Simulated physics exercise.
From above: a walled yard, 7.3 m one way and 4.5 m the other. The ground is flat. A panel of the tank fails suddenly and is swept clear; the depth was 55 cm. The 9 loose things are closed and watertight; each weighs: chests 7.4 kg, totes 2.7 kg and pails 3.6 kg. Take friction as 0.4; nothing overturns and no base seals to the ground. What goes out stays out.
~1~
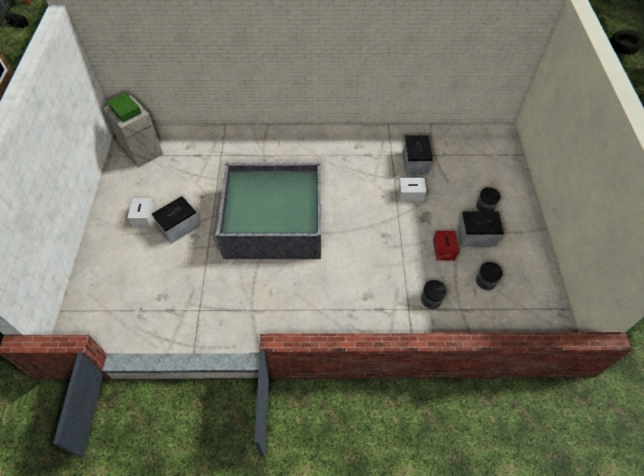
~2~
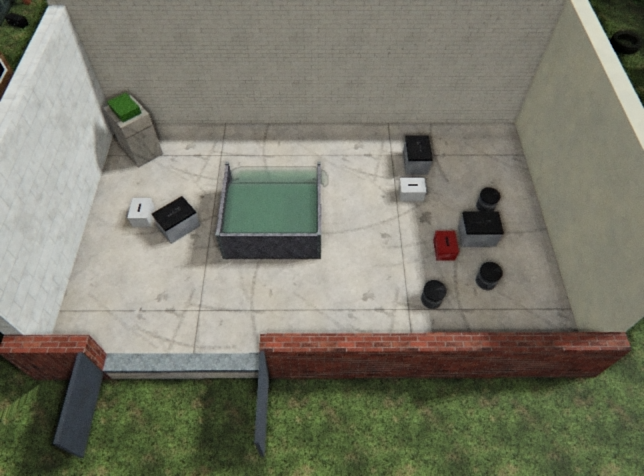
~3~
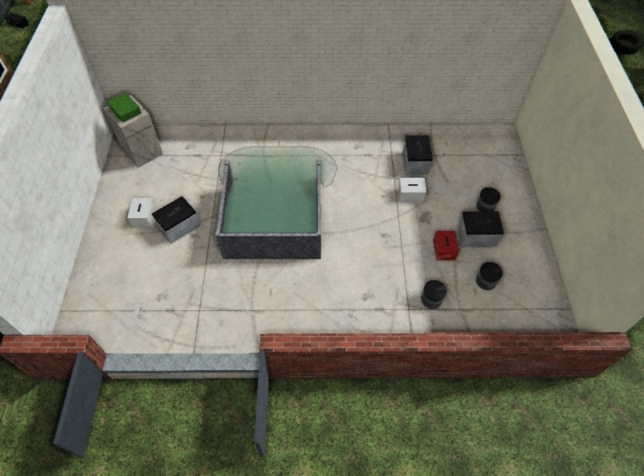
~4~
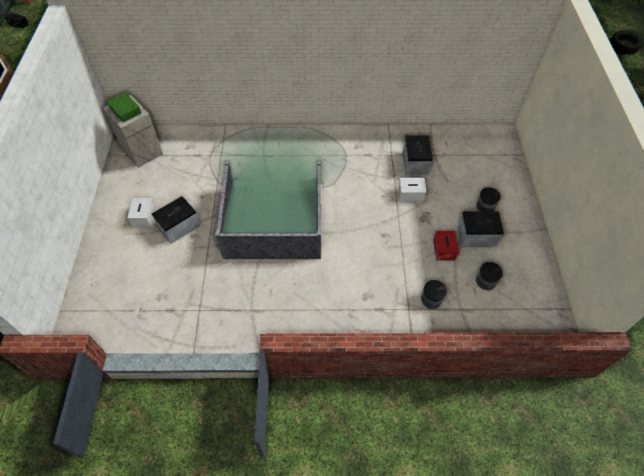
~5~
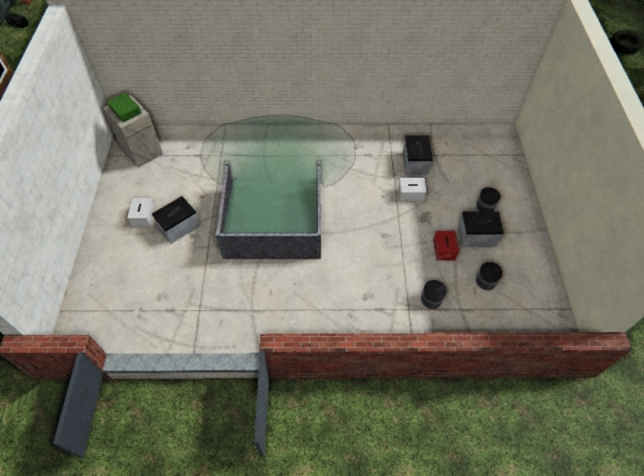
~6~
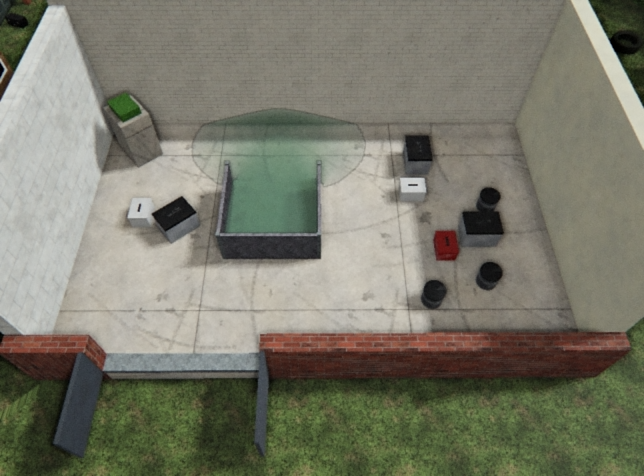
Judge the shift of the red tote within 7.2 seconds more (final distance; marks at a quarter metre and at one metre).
Red tote slides a little.
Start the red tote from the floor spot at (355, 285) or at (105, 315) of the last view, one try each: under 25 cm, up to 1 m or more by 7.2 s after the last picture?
In that order: It holds its place; it gets carried off.
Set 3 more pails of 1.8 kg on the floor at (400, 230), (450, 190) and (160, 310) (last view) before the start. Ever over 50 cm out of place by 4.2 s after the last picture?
In that order: Less, more, less.
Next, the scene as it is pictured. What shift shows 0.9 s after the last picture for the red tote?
Roughly 0 cm by then.
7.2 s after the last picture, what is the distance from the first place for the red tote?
Roughly 80 cm.
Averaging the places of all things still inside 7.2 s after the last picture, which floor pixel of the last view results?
At about (402, 287).
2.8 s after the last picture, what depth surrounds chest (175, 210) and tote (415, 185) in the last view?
About 2 and 2 cm.
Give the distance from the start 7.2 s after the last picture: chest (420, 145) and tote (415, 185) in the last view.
In turn: 250 cm, 140 cm.
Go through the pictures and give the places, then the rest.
In the first picture, the red tote at (447, 241), on the bottom; water covers 1.9 m2; 0 of 9 have shifted.
In the second picture, the red tote at (447, 241) rests on the ground; water covers 2.6 m2; 0 of 9 have shifted.
In the third picture, the red tote at (447, 241), on the bottom; water covers 3.5 m2; 0 of 9 have shifted.
In the fourth picture, the red tote at (447, 241) rests on the ground; 4.7 m2 under water; 0 of 9 have shifted.
In the fifth picture, the red tote at (447, 241) rests on the ground; 5.5 m2 under water; 0 of 9 have shifted.
In the sixth picture, the red tote at (447, 241), on the bottom; 6.0 m2 under water; 0 of 9 have shifted.
Then, 0.9 s after the last picture the red tote is near (447, 241), 0.0 m from its start, aground; 0 of 9 are out; 0 afloat.
Then, 2.8 s after the last picture the red tote is near (447, 241), 0.0 m from its start, aground; 0 of 9 are out; 1 afloat.
Then, 4.8 s after the last picture the red tote is near (442, 263), 0.4 m from its start, aground; 0 of 9 are out; 3 afloat.
Then, 7.2 s after the last picture the red tote is near (414, 271), 0.8 m from its start, afloat; 0 of 9 are out; 5 afloat.
